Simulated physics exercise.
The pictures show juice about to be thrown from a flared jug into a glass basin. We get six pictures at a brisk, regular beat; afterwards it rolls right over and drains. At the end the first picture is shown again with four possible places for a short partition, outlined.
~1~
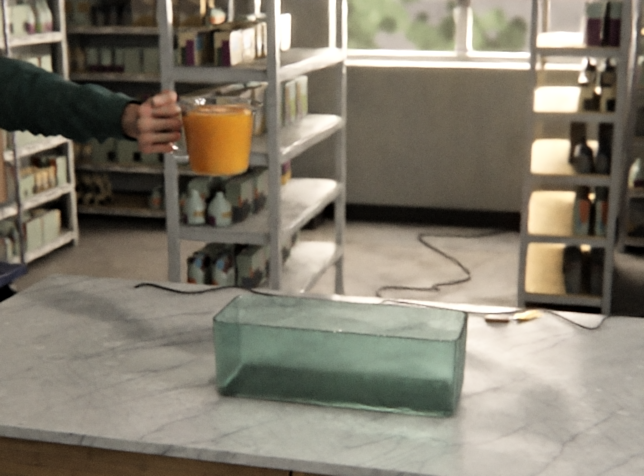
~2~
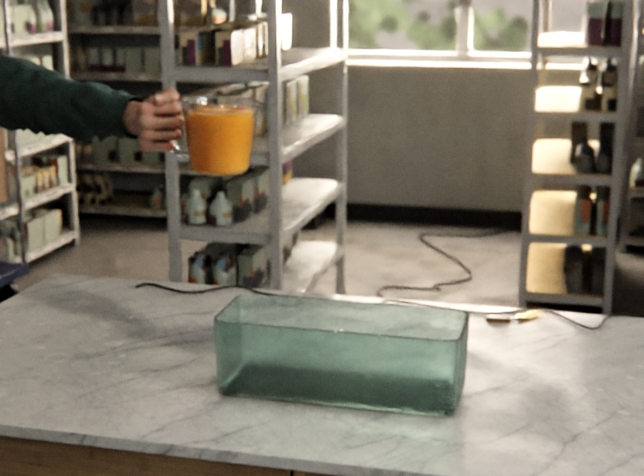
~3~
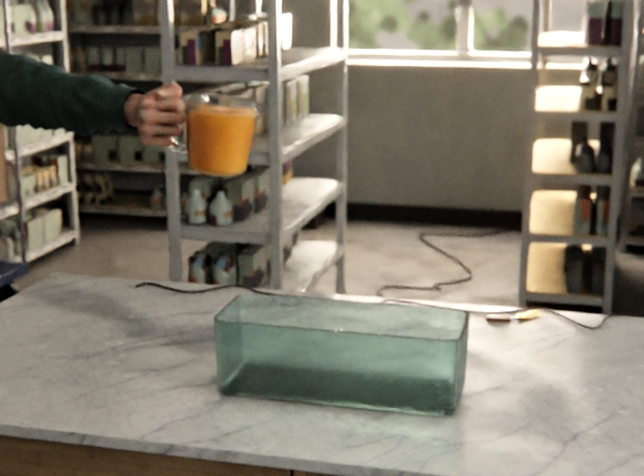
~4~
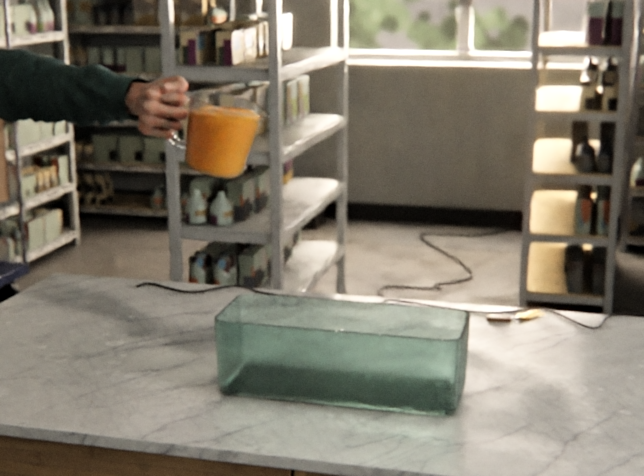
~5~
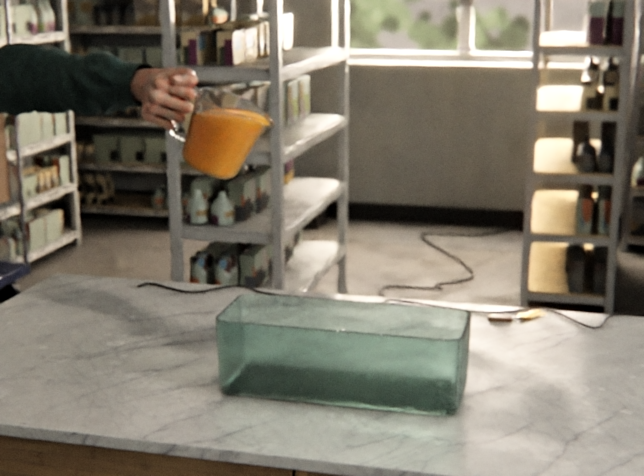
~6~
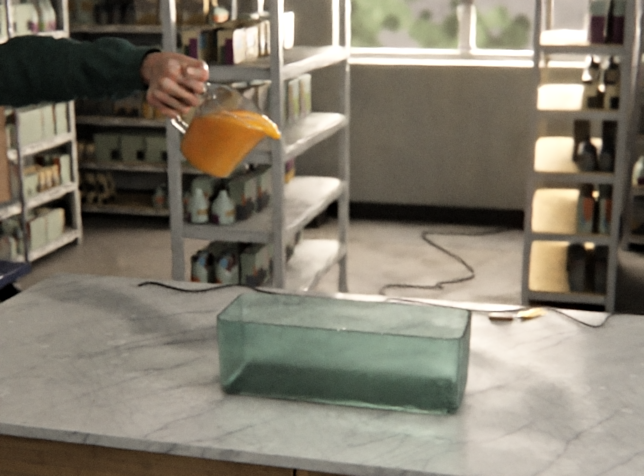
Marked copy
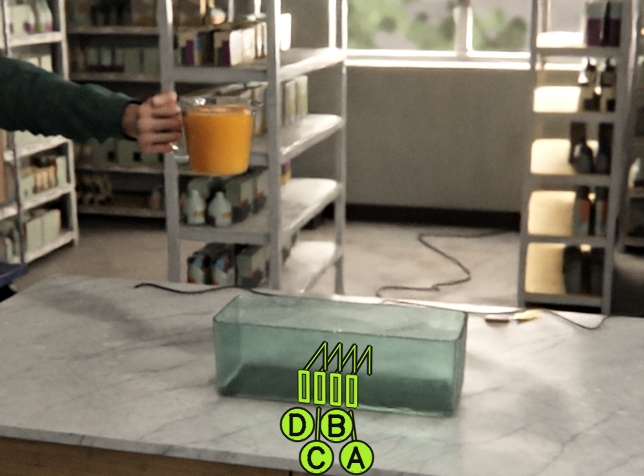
In a room with shelves, a hand tilts a jug of orange juice rightward above a table.
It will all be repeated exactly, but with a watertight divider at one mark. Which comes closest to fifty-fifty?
Slot D does it best.
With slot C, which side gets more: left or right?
The left side.
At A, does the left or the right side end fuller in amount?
The left one.
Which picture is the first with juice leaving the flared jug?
In picture 6.
On the marked copy, A at (350, 411); B at (334, 409); C at (318, 408); D at (303, 406).
With A, about 85 % ends left of the wall and 10 % right of it; 5 % is lost outside.
With B, about 82 % ends left of the wall and 6 % right of it; 13 % is lost outside.
With C, about 71 % ends left of the wall and 17 % right of it; 12 % is lost outside.
With D, about 47 % ends left of the wall and 48 % right of it; 5 % is lost outside.
